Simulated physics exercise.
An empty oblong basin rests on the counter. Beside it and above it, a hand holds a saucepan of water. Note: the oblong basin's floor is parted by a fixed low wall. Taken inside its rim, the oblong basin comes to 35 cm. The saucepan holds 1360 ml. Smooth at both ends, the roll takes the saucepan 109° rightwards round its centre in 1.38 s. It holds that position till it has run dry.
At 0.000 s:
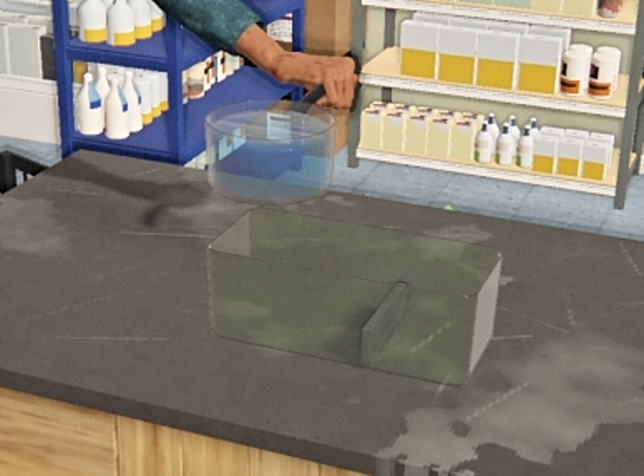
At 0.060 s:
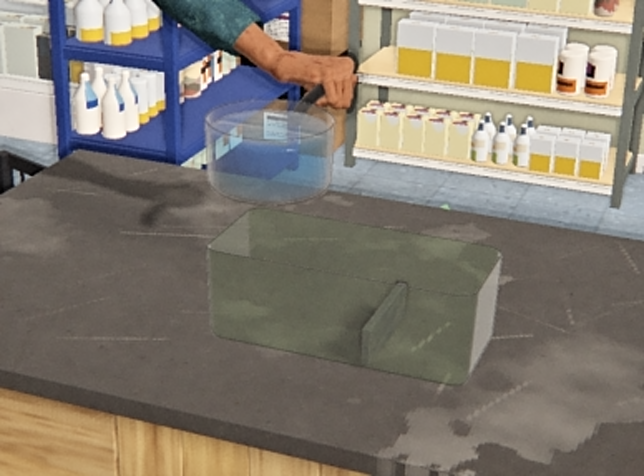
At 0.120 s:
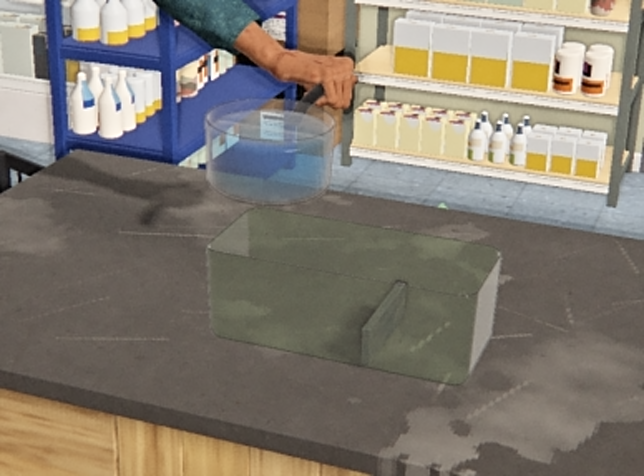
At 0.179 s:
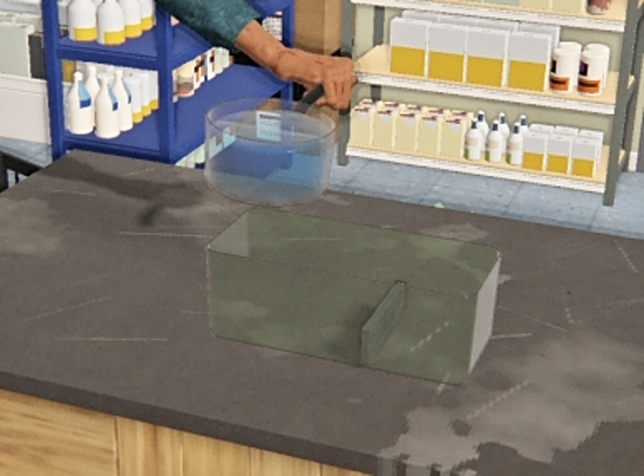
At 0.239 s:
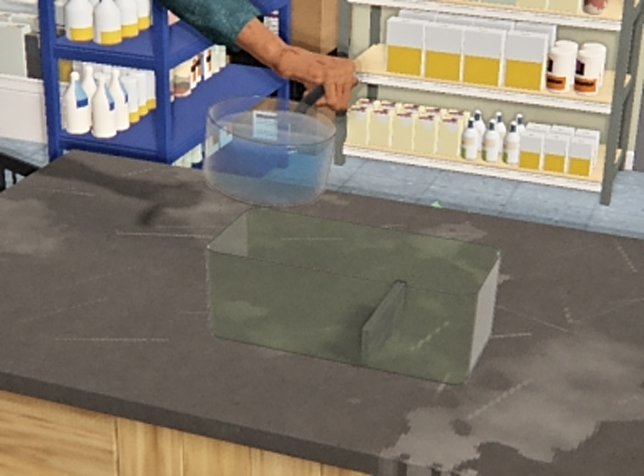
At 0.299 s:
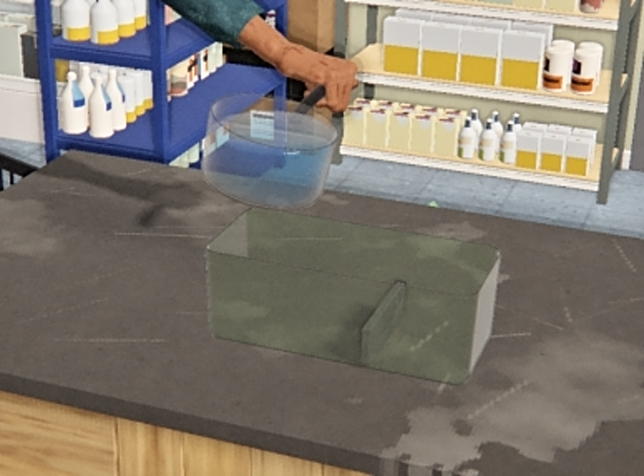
On a dark, scuffed counter in front of stocked shelves, an empty clear oblong basin sat still while a hand held a see-through saucepan of water above it and slowly tilted it slightly to the right.
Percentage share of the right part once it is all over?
41 per cent.
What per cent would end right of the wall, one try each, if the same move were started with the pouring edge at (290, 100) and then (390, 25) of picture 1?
About 5 %, then about 65 %.
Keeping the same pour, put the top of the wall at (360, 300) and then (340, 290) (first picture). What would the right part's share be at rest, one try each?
One try each: Around 65 percent and then around 80 percent.
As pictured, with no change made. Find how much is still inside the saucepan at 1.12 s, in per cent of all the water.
10 %.
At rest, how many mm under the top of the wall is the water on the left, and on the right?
Close to 24 mm left and close to 18 mm right.
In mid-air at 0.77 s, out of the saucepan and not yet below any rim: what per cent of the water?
I'd put it at about 24 percent.
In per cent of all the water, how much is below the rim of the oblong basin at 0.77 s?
I'd estimate some 20 percent of the liquid.
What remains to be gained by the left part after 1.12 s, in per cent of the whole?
That amounts to roughly 14 per cent of the whole.
By 0.77 s the tilt is 65° and 56 per cent is still to pour, 8 is left of the wall and 11 right of it.
By 1.12 s the tilt is 100° and 10 per cent is still to pour, 45 is left of the wall and 40 right of it.
By 1.49 s the tilt is 109° and 0 per cent is still to pour, 59 is left of the wall and 41 right of it.
By 1.88 s the tilt is 109° and 0 per cent is still to pour, 59 is left of the wall and 41 right of it.
At rest 59 per cent lies left of the wall, 41 right of it and 0 outside.
